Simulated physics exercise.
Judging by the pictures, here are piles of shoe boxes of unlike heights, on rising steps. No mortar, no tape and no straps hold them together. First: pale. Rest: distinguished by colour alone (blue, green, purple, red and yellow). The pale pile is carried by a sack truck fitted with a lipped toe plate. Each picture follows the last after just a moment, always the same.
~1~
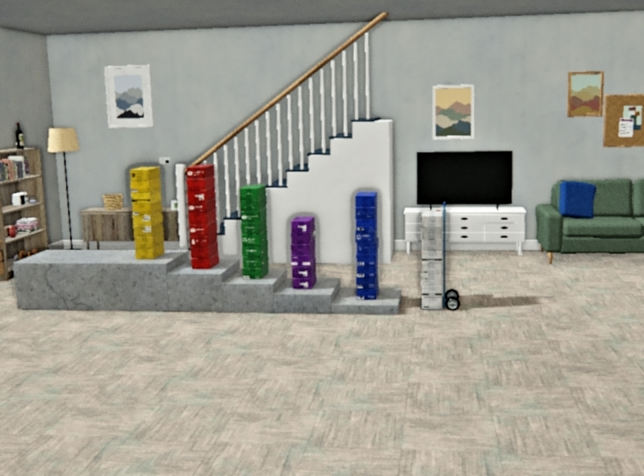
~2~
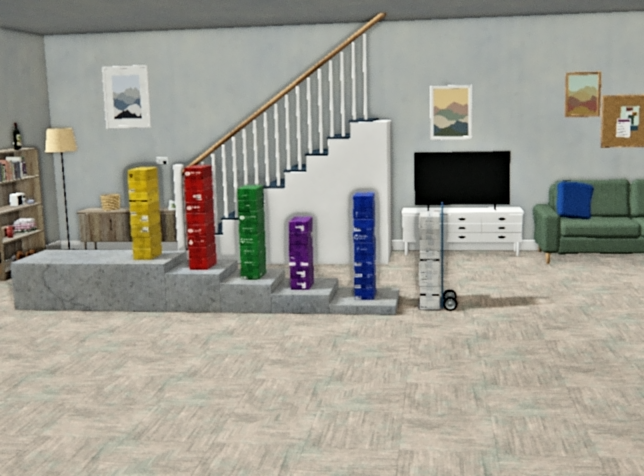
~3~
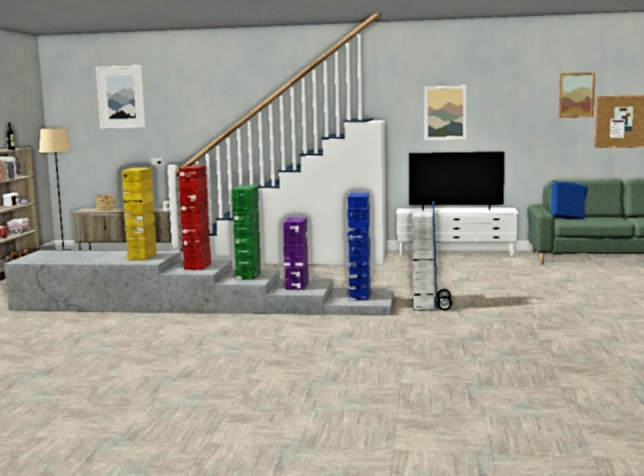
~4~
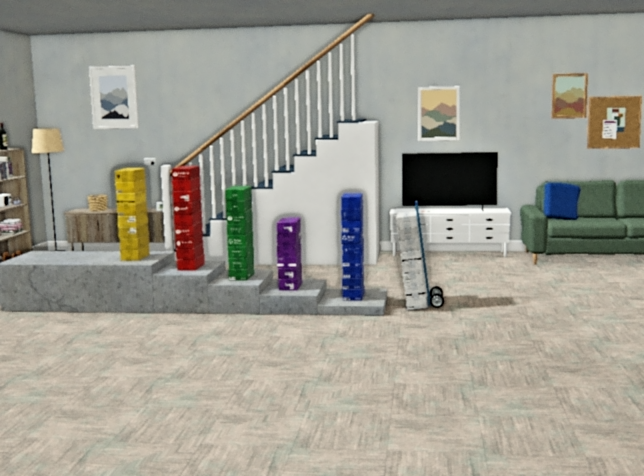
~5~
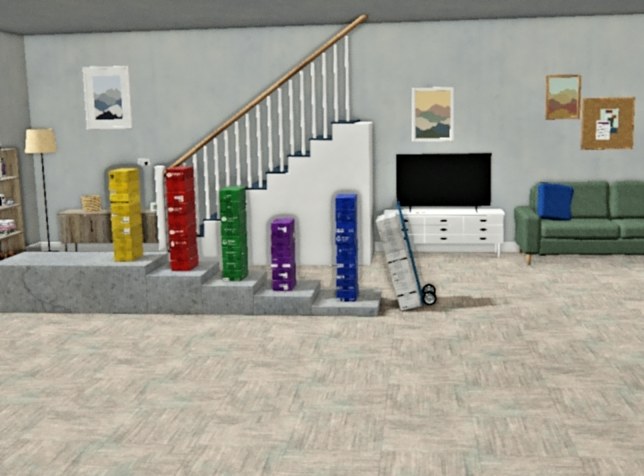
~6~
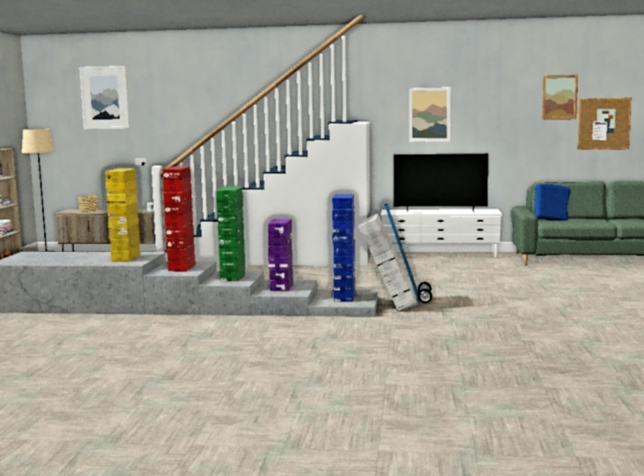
A room with colored stacks of boxes on low gray steps slid slowly left in view, and then the hand truck at right tilted, its pale stack leaning left toward the blue one.
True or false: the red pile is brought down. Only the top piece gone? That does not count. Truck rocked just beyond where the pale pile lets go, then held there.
True, it is brought down.
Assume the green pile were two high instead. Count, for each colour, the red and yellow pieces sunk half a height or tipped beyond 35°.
Tally: Red = 0; yellow = 0.
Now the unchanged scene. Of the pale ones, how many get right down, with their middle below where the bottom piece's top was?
Of the pale pieces, the number is 1.
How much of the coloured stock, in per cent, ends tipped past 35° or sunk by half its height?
Close to 90 %.
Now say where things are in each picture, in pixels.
In the first frame (pixels give the middle of a visible side; the camera pans a little), truck frame (445, 226) level; top red box (196, 173); top purple box (301, 227); none of the others has stirred.
The second frame shows truck frame (442, 226) level; top red box (194, 174).
The third frame shows truck frame (434, 226) rocked barely; top red box (188, 174).
The fourth frame shows truck frame (419, 225) rocked a little, top of the pale pile leaning a little; top red box (181, 174); none of the others has stirred.
The fifth frame shows truck frame (403, 225) rocked a little, top of the pale pile leaning clearly; top red box (175, 175); none of the others has stirred.
The sixth frame shows truck frame (392, 225) rocked clearly, top of the pale pile leaning clearly; top red box (172, 175); top purple box (278, 229); none of the others has stirred.
Shortly afterwards, 8 of the pale pile down; none of the 9 red boxes down (0 of 40 in all colours); top red box unmoved; top blue box tilted clearly, half its height lower.
Next, 7 of the pale pile down; none of the 9 red boxes down (14 of 40 in all colours); top red box a little from its place; top green box tilted clearly, half its height lower.
Some moments later, 7 of the pale pile down; 8 of the 9 red boxes down (35 of 40 in all colours); top red box tilted clearly, some four heights lower; top purple box tilted steeply, some two heights lower.
In the end, 7 of the pale pile down; 8 of the 9 red boxes down (35 of 40 in all colours); top red box on its side; top purple box tilted steeply, some two heights lower. From the last view, middles, top purple box near (223, 245).
